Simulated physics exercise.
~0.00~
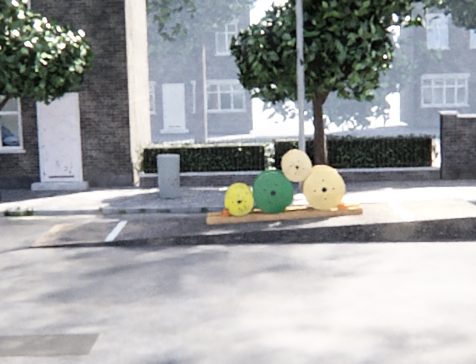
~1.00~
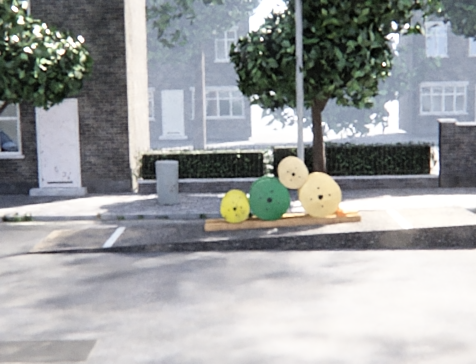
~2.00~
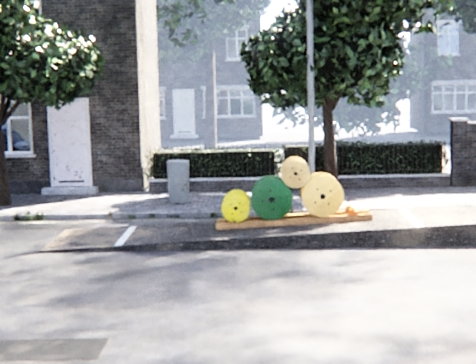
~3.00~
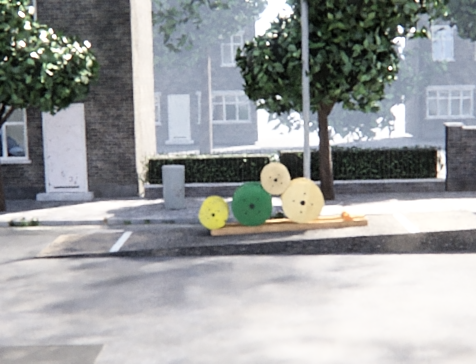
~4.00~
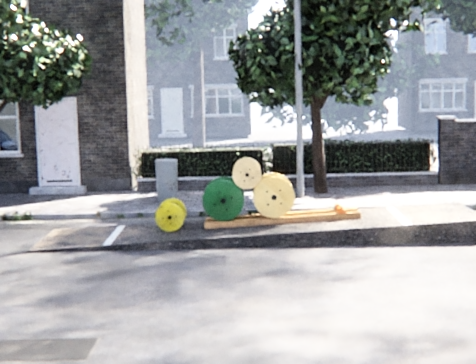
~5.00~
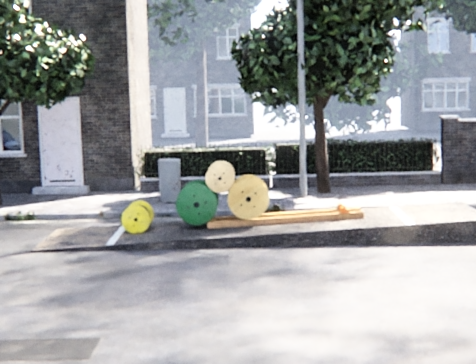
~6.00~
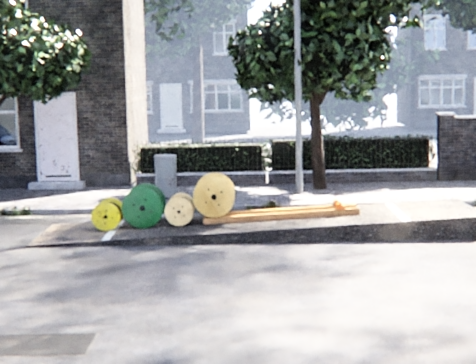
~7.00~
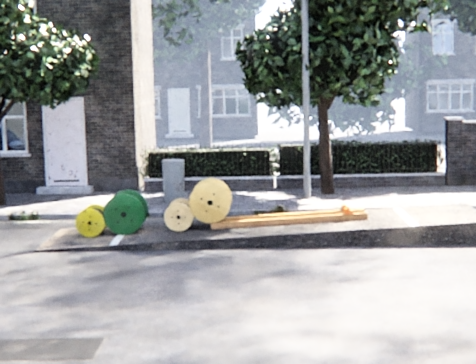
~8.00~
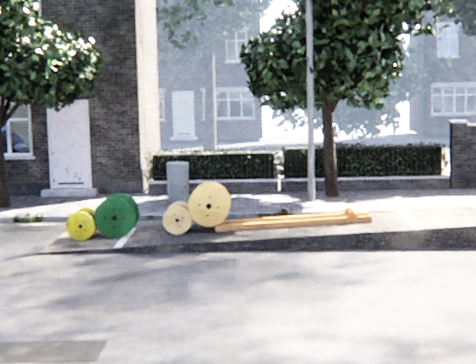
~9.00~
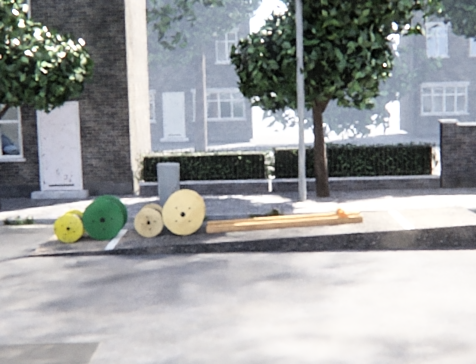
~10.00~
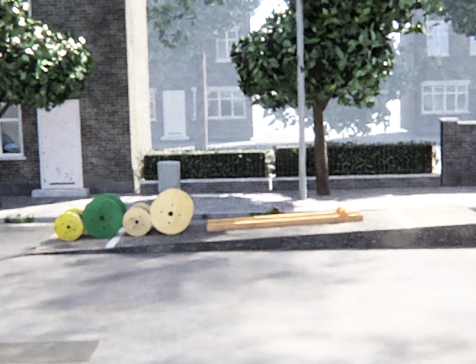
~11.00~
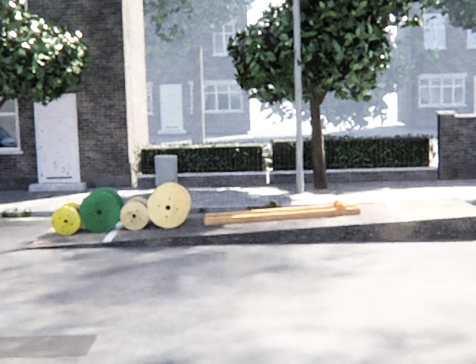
Stacked green, yellow and cream discs rolling left off wooden bearers, the top one dropping, all stopping in a roadside row.
